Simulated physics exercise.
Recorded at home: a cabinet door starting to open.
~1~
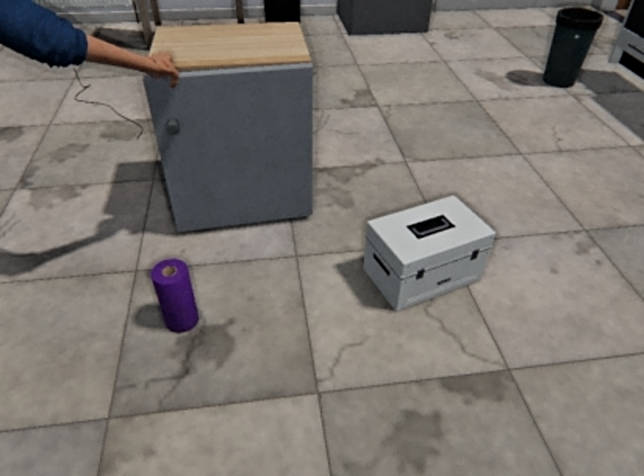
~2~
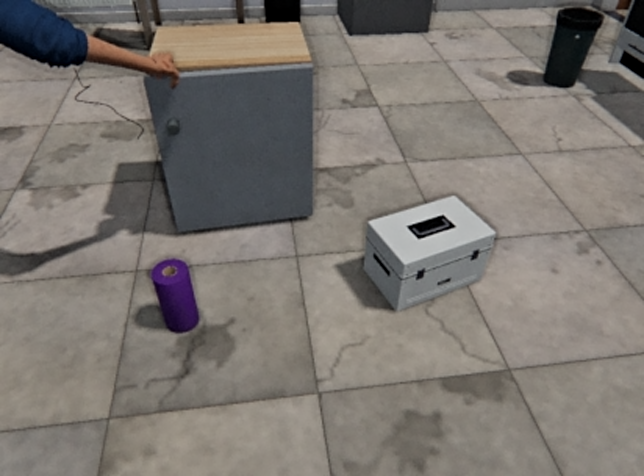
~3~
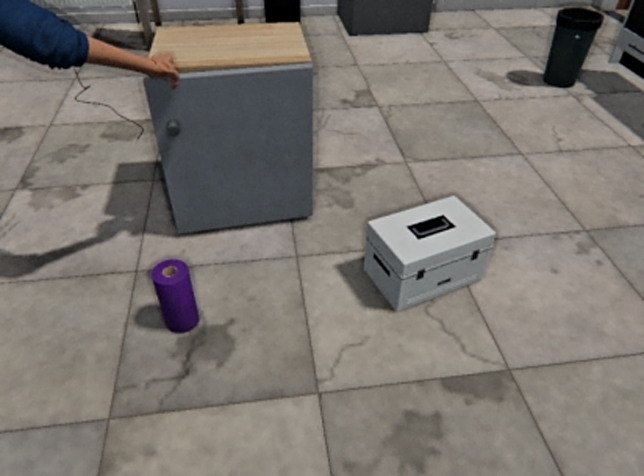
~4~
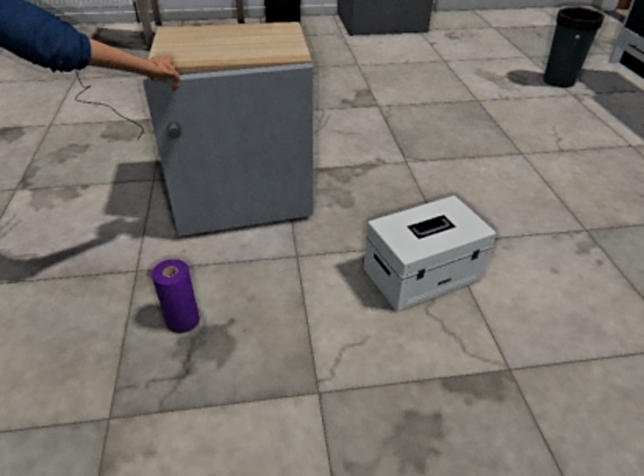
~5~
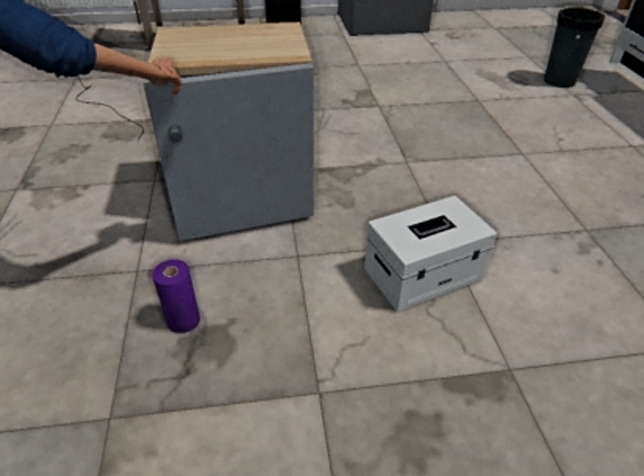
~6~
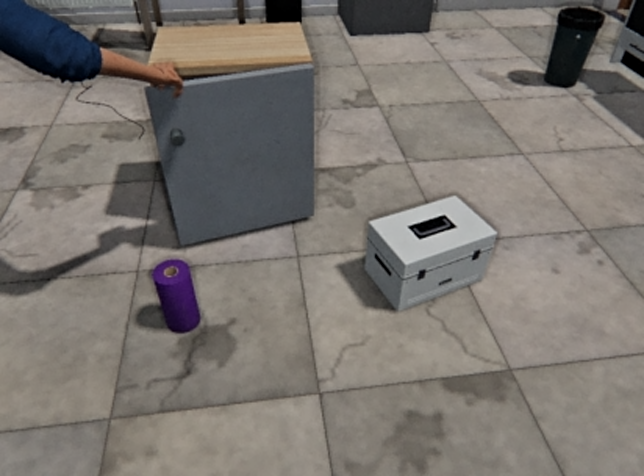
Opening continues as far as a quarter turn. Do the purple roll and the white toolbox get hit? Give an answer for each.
In the end the purple roll escapes contact, the white toolbox escapes contact.
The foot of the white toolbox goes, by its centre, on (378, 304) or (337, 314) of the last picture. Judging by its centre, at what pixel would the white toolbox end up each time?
It settles near (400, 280) and near (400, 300), respectively.
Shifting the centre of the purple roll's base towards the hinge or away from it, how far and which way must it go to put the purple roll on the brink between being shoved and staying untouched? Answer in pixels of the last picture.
Going right by 28 pixels does it.
Then, 0.90 s later than the last frame, door 41° open; purple roll at rest near (178, 297); white toolbox at rest near (427, 252).
Then, 1.96 s later than the last frame, door 73° open; purple roll at rest near (178, 297); white toolbox at rest near (427, 252).
When it is over, the purple roll stays untouched, near (178, 297); the white toolbox stays untouched, near (427, 252).
